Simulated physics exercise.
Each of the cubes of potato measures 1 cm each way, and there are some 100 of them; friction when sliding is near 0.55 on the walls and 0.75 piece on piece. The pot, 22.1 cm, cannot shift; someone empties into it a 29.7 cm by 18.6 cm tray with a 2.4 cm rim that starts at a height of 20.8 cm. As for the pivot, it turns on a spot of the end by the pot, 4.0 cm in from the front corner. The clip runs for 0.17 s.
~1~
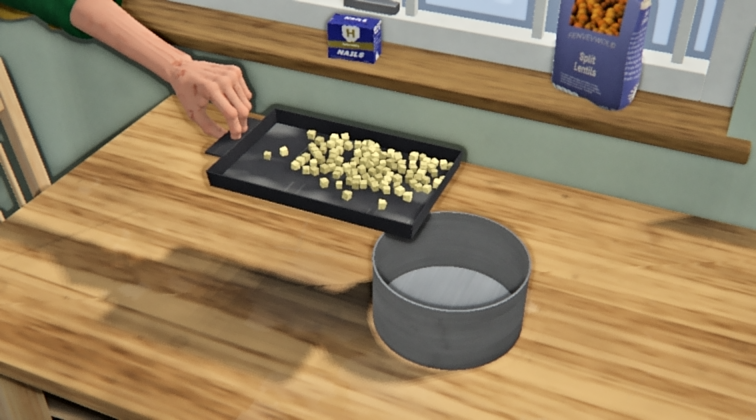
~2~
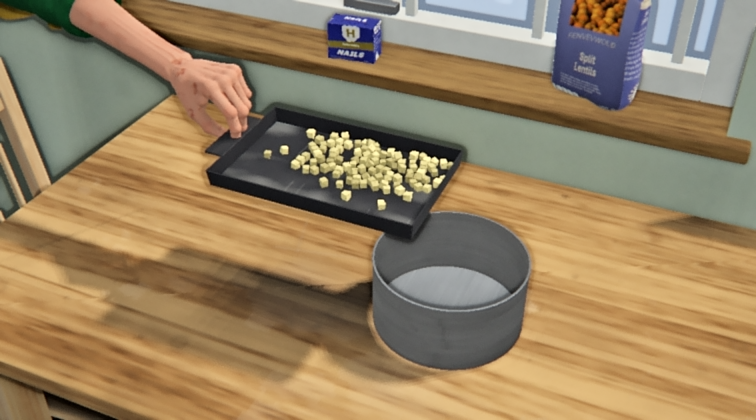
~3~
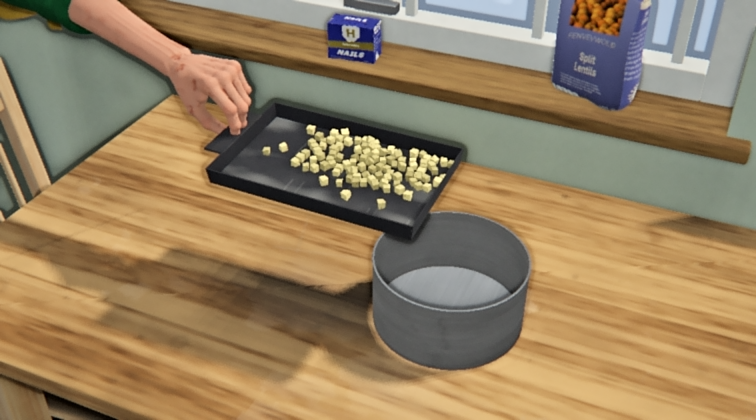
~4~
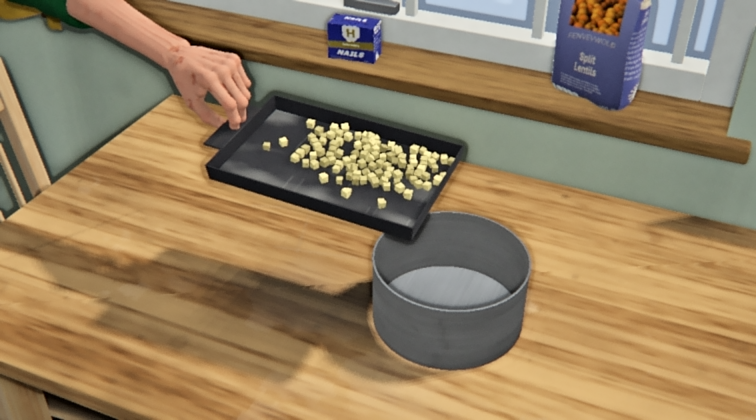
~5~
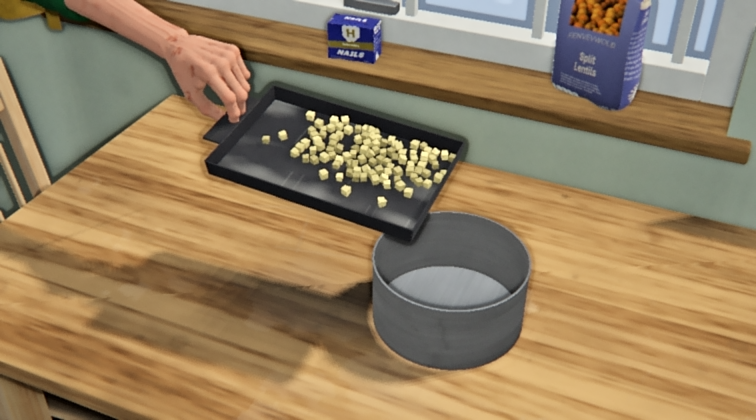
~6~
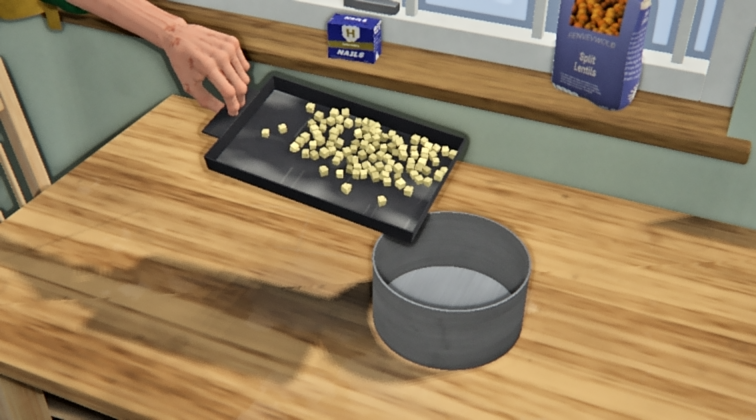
The footage shows a hand holding the left end of a dark tray of small pale cubes beside an empty grey pot on a wooden table, slowly raising that end so the tray slants slightly down toward the pot.
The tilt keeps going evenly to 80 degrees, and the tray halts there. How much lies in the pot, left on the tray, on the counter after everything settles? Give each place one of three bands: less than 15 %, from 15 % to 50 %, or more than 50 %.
Result: Pot: A small fraction; tray: A middling fraction; counter: The dominant fraction.
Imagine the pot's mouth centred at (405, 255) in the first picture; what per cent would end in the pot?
I'd expect near 5 per cent.
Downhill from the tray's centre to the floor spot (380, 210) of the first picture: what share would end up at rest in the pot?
Around 15 percent of them.
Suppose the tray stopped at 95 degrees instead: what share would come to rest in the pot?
It would be near 15 per cent.
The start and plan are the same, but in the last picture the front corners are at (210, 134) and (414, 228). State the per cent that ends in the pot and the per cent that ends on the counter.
In the pot: 35 per cent; on the counter: 40 per cent.
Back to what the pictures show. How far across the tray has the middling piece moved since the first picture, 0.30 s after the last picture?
2 cm.
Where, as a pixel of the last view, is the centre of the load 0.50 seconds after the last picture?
Look about (389, 211) in the last view.
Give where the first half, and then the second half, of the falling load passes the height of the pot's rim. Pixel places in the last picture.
Earlier half close to (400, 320), later half at (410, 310) in pixels.
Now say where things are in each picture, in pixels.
The first frame shows tray tilt 0 degrees, front corners at (209, 171) and (411, 224); middle of the pieces at (369, 165); pot at (451, 257).
The second frame shows tray tilt 1 degrees, front corners at (209, 170) and (411, 224); middle of the pieces at (369, 164).
The third frame shows tray tilt 2 degrees, front corners at (208, 168) and (411, 225); middle of the pieces at (369, 162).
The fourth frame shows tray tilt 5 degrees, front corners at (208, 164) and (411, 226), lowest corner right front; middle of the pieces at (369, 159).
The fifth frame shows tray tilt 8 degrees, front corners at (207, 160) and (412, 228), lowest corner right front; middle of the pieces at (370, 154).
The sixth frame shows tray tilt 12 degrees, front corners at (207, 156) and (412, 230), lowest corner right front; middle of the pieces at (370, 149); pot at (451, 257).
Then, 0.30 s after the last picture, tilt 45 degrees; the tray holds 100 %, the pot 0 %.
Then, 0.50 s after the last picture, tilt 68 degrees; the tray holds 100 %, the pot 0 %.
Then, 0.82 s after the last picture, tilt 80 degrees; the tray holds 45 %, the pot 0 %.
In the end, pot 0 %, tray 30 %, counter 65 %.
